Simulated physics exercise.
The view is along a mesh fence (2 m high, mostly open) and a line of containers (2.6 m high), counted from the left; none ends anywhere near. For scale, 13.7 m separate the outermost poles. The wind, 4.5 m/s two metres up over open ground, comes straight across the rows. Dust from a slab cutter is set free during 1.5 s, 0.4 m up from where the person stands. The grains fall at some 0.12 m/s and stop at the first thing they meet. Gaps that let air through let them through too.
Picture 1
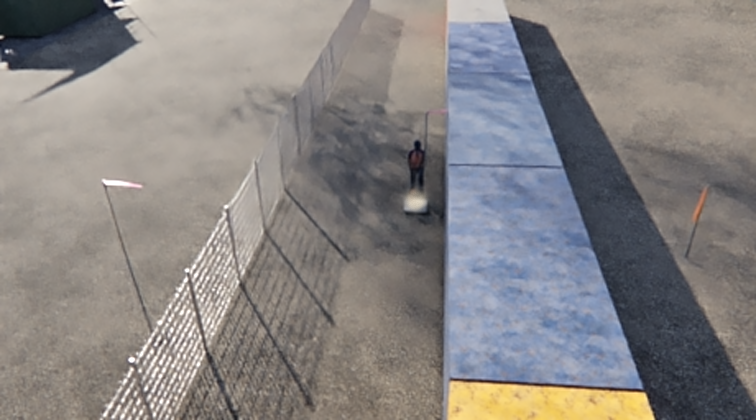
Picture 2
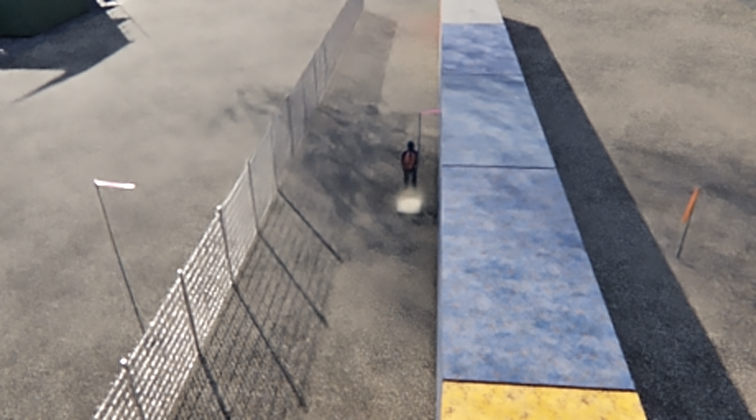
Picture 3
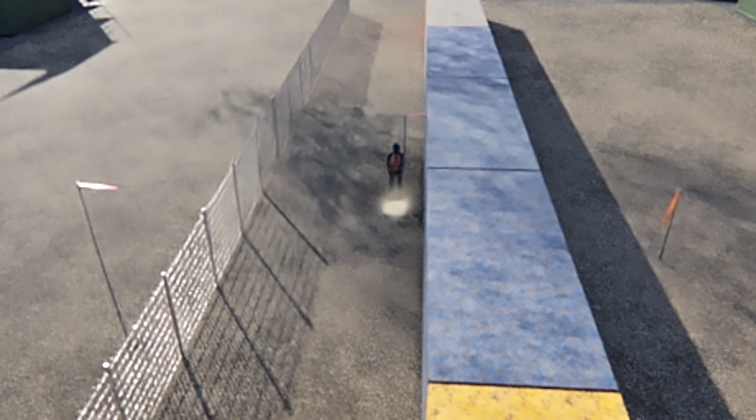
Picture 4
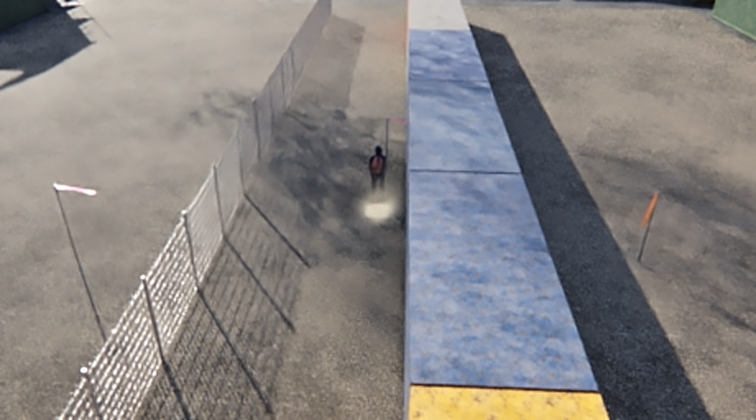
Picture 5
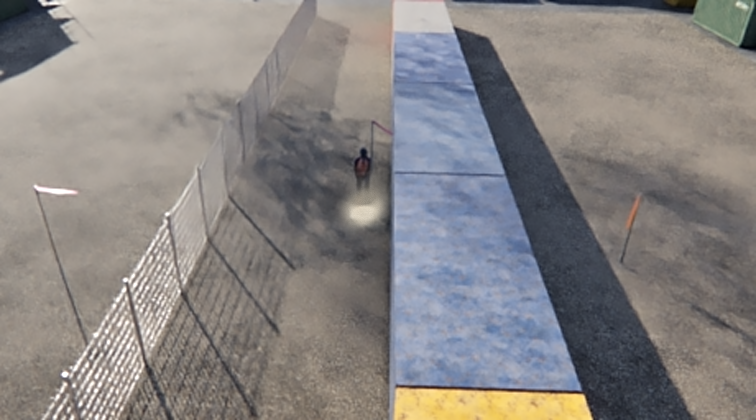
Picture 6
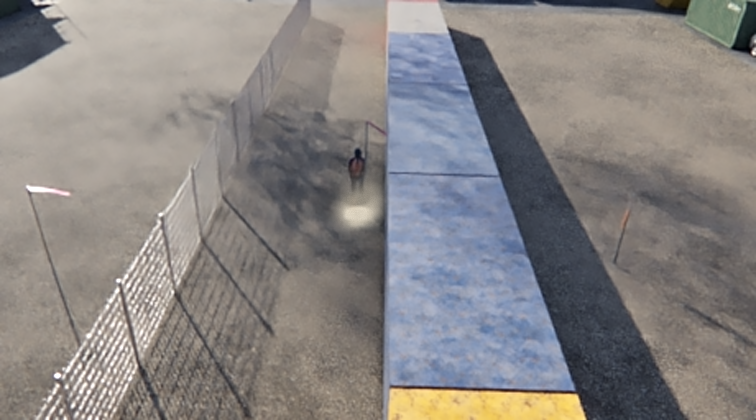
A small pale puff of dust appears low in front of a dark figure standing between a mesh fence and a row of blue containers, then widens slightly into a soft patch. Meanwhile the whole view slides steadily leftward, the left ribbon streaming rightward from its pole, and a green block shows at upper right.
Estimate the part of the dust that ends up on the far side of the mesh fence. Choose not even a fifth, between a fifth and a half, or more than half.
It is less than a fifth that ends up on the far side.
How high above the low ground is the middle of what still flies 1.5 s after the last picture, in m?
About 0.6 m.
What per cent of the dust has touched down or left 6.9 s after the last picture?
About 60 %.
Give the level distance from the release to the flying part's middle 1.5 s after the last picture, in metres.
About 0.0 m.
Then, 1.5 s after the last picture, 0 % is beyond the mesh fence; 18 % has touched down or left; the middle of what still flies is 0.6 m above the low ground, near (365, 203).
Then, 3.0 s after the last picture, 0 % is beyond the mesh fence; 41 % has touched down or left; the middle of what still flies is 1.3 m above the low ground, near (376, 178).
Then, 6.9 s after the last picture, 0 % is beyond the mesh fence; 62 % has touched down or left.
Then, 19.0 s after the last picture, 0 % is beyond the mesh fence; 95 % has touched down or left.
Then, 44.0 s after the last picture, 0 % is beyond the mesh fence; 100 % has touched down or left.
